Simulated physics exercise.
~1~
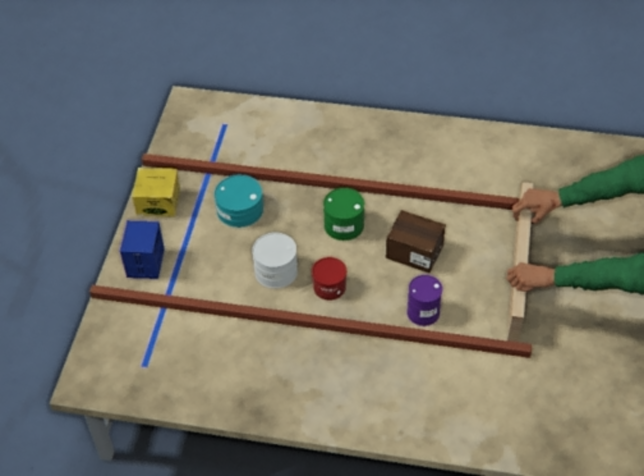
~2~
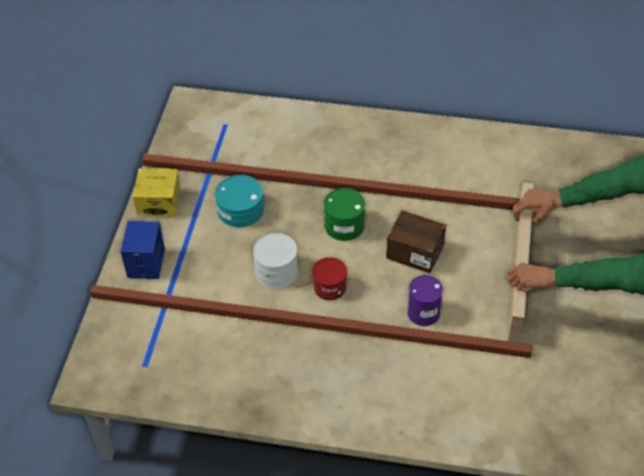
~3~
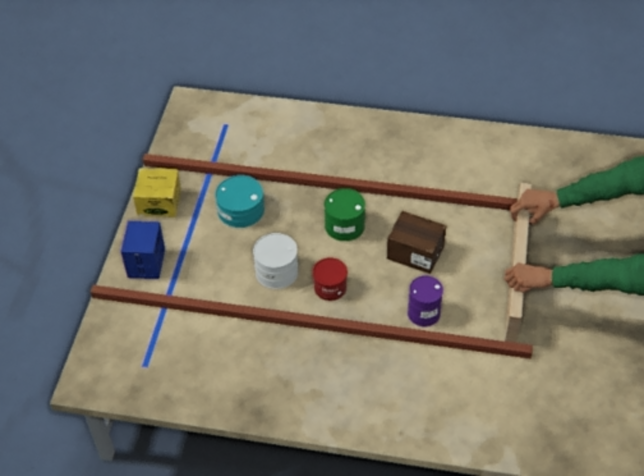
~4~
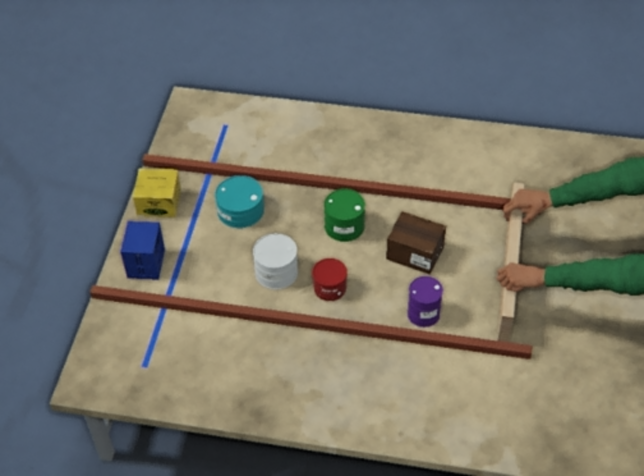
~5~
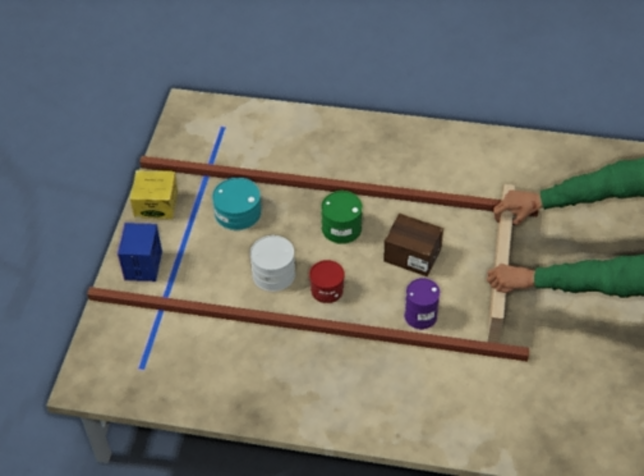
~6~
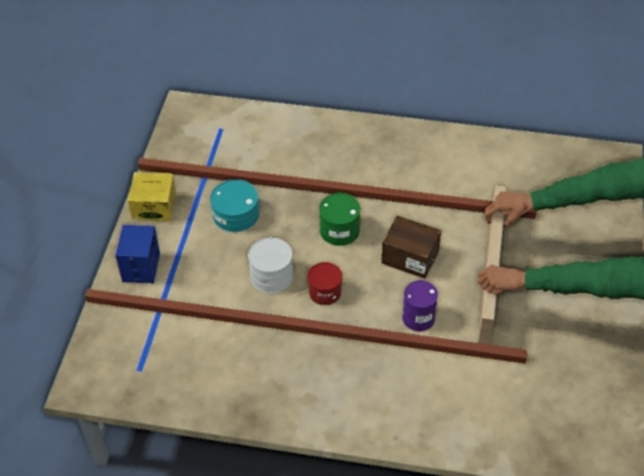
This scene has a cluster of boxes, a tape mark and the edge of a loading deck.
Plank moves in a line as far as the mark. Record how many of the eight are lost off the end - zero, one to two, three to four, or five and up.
Lost off the end: One to two.
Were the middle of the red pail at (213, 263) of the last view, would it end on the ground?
Started there, the object is not lost.
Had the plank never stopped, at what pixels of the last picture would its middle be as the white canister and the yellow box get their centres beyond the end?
The middle is at (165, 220) when it's the white canister, and at (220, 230) when it's the yellow box.
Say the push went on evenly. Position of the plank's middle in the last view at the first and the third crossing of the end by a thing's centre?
Around (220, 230); afterwards around (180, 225).
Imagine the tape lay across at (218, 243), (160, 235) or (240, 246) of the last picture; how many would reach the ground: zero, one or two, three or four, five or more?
In the order of the places given: None; either three or four; not one.
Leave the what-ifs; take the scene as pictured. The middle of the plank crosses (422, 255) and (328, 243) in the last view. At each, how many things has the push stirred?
At first I count 2, and then 5.
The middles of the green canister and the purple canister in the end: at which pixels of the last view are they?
Final positions - green canister around (176, 188), purple canister around (150, 274).
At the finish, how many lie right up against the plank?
Number in contact with it: 4.
A little later, none off yet; yellow box at rest near (153, 197); blue crate at rest near (138, 254); turquoise canister at rest near (235, 206).
Next, none off yet; yellow box shifted a little near (145, 197); blue crate at rest near (138, 254); turquoise canister shifted about its own width near (188, 197).
When it is over, the number that fall off is one or two; down, blue crate and yellow box.
